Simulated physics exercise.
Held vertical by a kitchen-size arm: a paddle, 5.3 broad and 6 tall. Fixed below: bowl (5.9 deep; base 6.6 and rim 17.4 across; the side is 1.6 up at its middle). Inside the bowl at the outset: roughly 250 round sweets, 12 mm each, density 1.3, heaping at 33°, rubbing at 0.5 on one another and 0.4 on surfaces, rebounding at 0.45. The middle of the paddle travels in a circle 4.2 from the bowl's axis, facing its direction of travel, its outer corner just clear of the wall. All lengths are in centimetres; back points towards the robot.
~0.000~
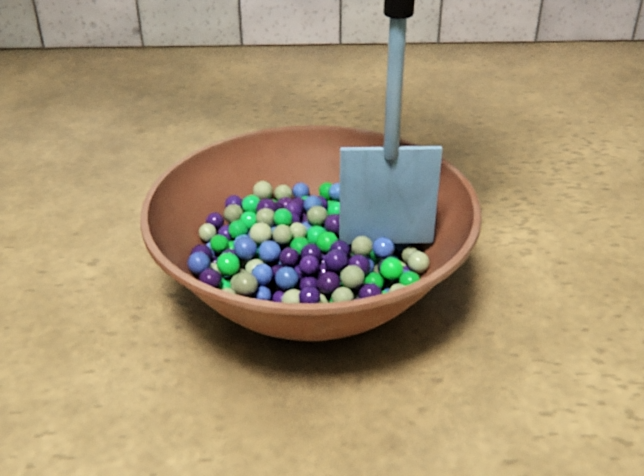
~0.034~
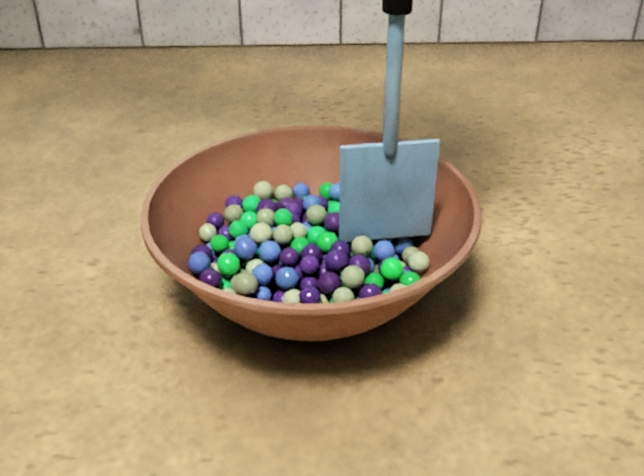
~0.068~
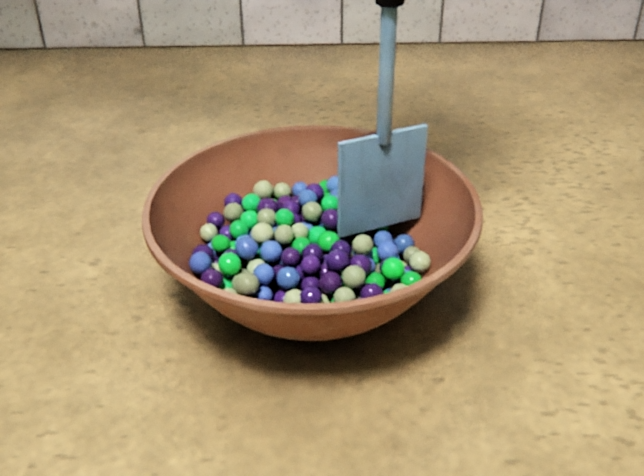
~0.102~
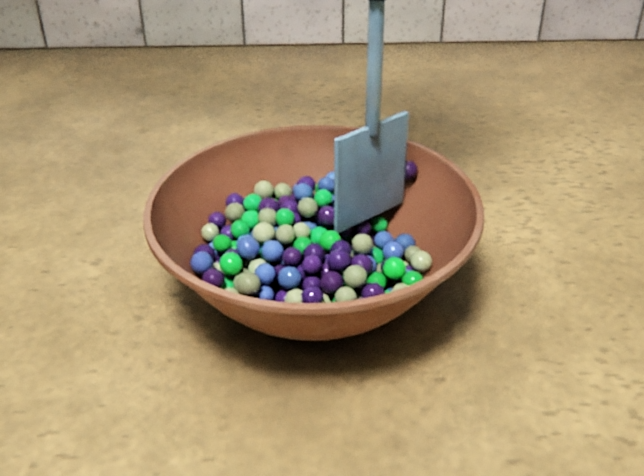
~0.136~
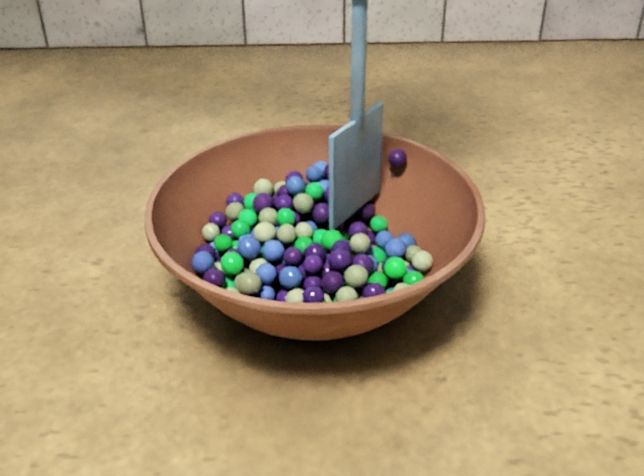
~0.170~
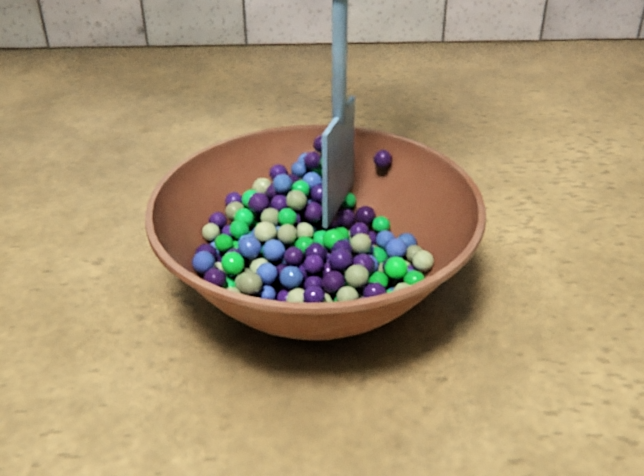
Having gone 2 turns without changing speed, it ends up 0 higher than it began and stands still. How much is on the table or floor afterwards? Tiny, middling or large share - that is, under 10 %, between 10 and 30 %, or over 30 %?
The share is middling, between 10 and 30 %.
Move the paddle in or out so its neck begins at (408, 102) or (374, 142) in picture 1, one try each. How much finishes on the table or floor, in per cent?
Near 5 per cent and near 20 per cent, in that order.
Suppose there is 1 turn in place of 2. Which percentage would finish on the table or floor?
I'd expect around 10 per cent.
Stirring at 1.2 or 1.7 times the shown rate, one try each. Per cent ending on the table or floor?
Roughly 25 and 35 per cent.
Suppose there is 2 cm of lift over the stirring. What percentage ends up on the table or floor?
Roughly 5 per cent.
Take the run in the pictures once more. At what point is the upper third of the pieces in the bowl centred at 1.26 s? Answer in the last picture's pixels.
Centre estimate: (279, 283).
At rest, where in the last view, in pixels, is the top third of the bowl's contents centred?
It is centred around (365, 219).
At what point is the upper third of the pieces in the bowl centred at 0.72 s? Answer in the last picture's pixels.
Look near (411, 228) for its middle.
By 0.72 s, 326° round, highest piece 8 above the table; 226 in the bowl, 23 on the table or floor, 1 in flight or on the tool.
By 1.26 s, 223° round, highest piece 8 above the table; 206 in the bowl, 43 on the table or floor, 1 in flight or on the tool.
By 1.74 s, 0° round, highest piece 6 above the table; 201 in the bowl, 49 on the table or floor.
By 2.44 s, 0° round, highest piece 6 above the table; 201 in the bowl, 49 on the table or floor.
Final count, 201 in the bowl, 49 on the table or floor. That is 20 % on the table or floor.
